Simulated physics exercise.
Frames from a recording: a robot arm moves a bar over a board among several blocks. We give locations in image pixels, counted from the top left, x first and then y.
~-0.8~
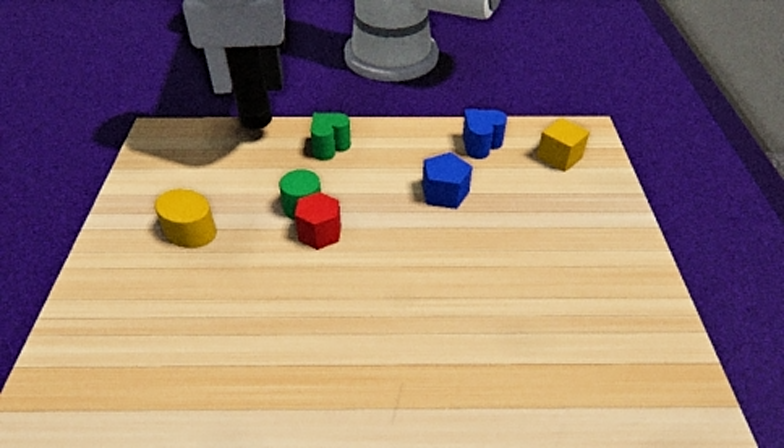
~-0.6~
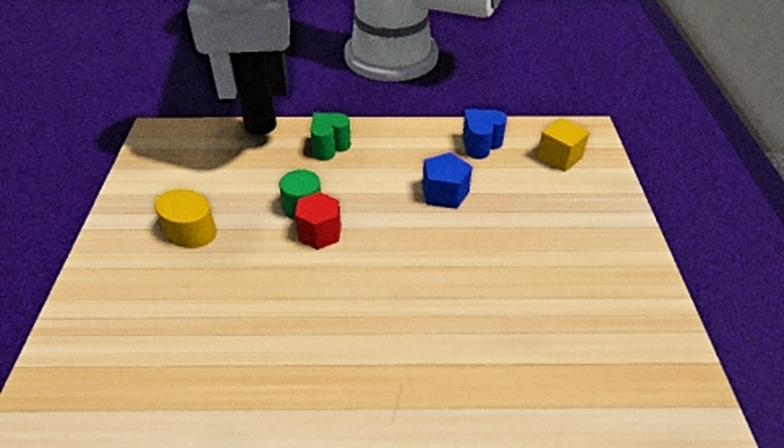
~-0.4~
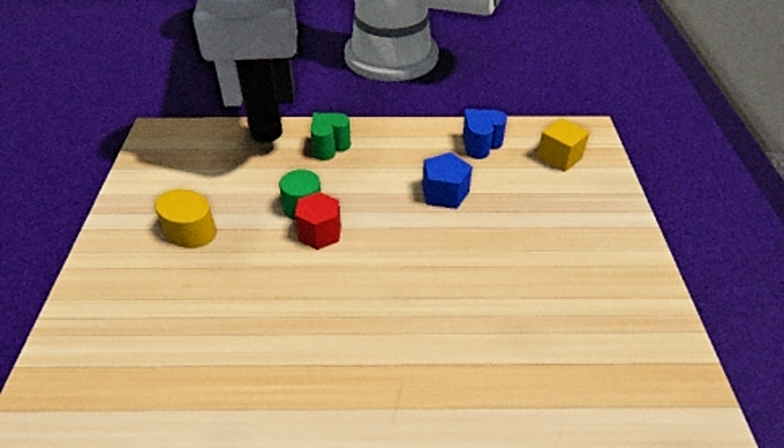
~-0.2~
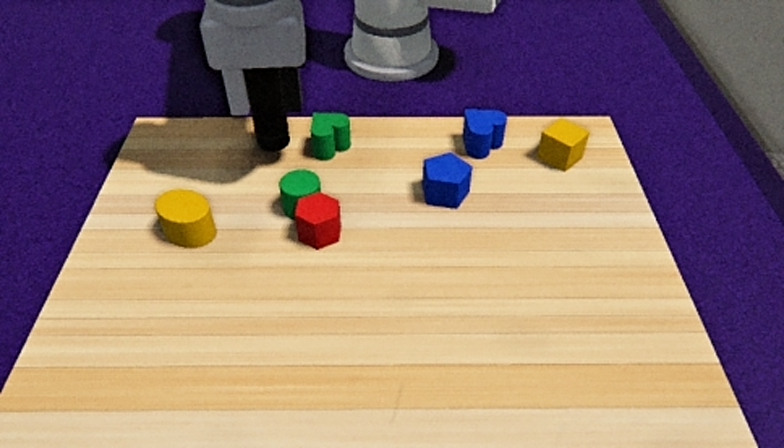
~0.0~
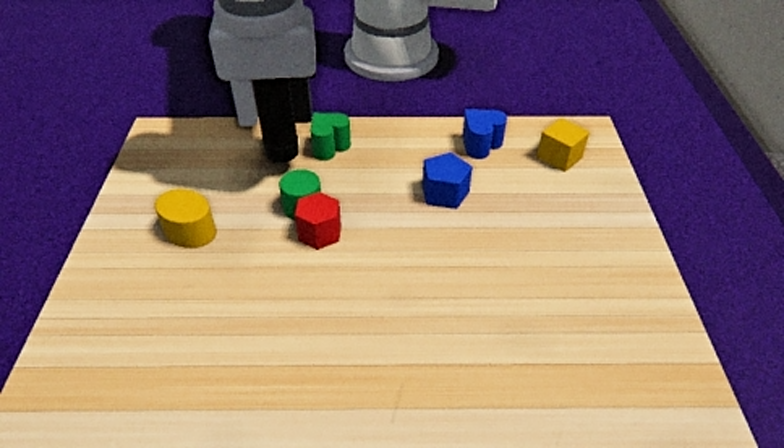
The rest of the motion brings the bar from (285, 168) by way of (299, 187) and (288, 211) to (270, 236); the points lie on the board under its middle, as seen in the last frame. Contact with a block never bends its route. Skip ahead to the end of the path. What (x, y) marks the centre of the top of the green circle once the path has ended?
It will end up at (291, 230).
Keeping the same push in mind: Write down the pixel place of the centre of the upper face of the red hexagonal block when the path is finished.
At roughly (336, 234).
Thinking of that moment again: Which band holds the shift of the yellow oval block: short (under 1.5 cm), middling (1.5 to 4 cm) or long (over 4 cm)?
Below 1.5 cm.
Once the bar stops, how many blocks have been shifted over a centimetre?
It looks like two blocks will be pushed more than about 1 cm.
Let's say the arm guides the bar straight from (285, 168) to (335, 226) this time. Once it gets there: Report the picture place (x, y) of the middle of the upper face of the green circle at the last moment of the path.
Somewhere near (304, 222).
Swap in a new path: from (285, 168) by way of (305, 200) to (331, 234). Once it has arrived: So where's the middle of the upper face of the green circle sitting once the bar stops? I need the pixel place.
My best guess is (326, 237).
The first path, step by step. One third of the way, bar (297, 174); green circle (300, 187); red hexagonal block (319, 211).
Two thirds of the way, bar (286, 197); green circle (296, 210); red hexagonal block (329, 228), turned 25° anticlockwise.
At the end, bar (267, 222); yellow oval block in place; green circle (291, 230); red hexagonal block (336, 234), turned 45° anticlockwise; green heart-shaped block in place.
